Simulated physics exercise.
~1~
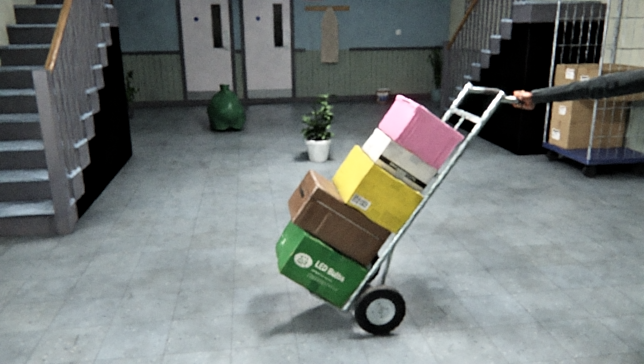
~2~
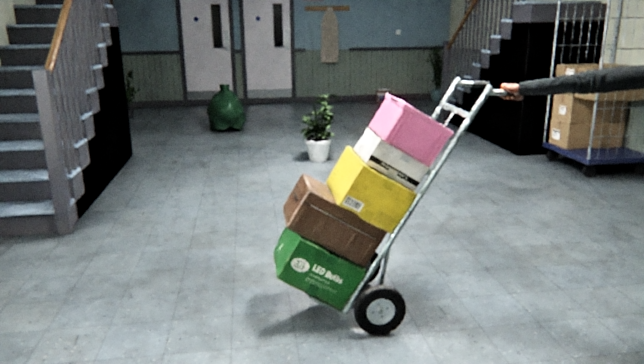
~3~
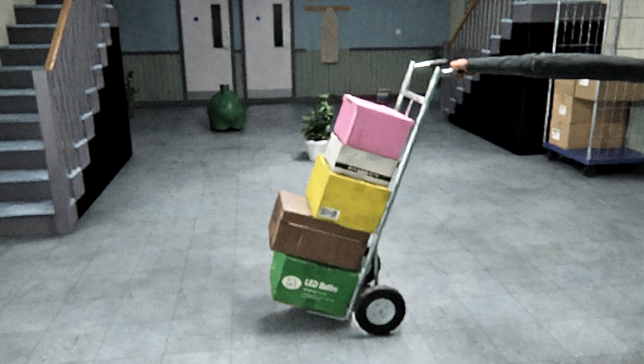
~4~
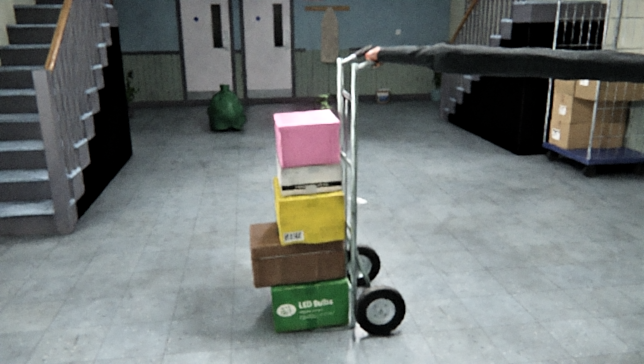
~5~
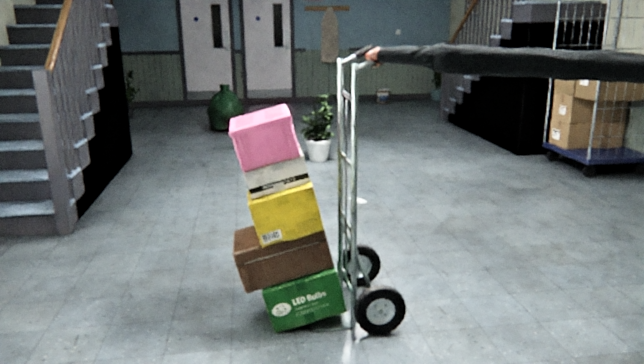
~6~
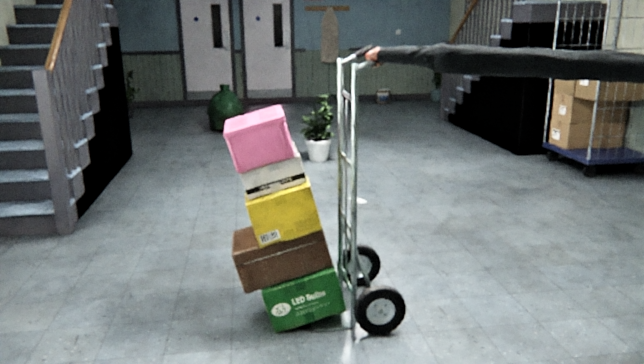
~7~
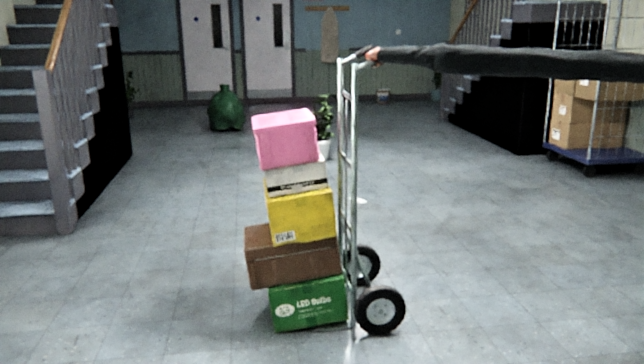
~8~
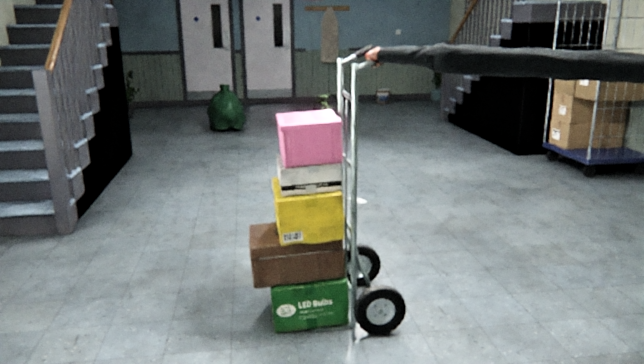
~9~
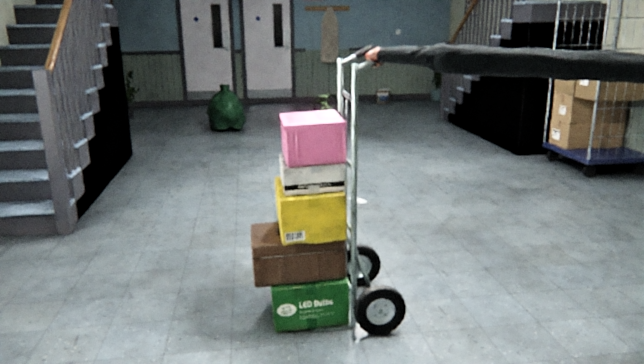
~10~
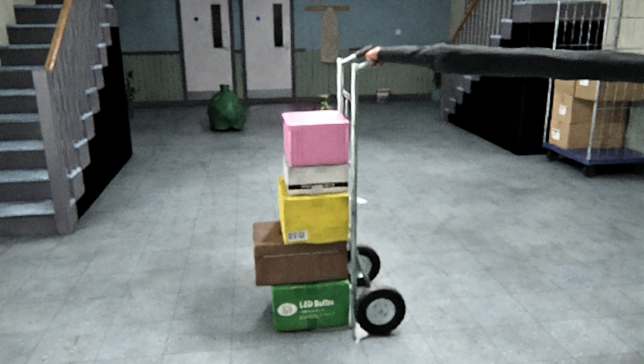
In a hallway between two staircases, an outstretched arm swung a tilted hand truck upright, and its stack of five boxes, green at the bottom and pink on top, tipped left away from the frame, then rocked back and settled, still stacked.
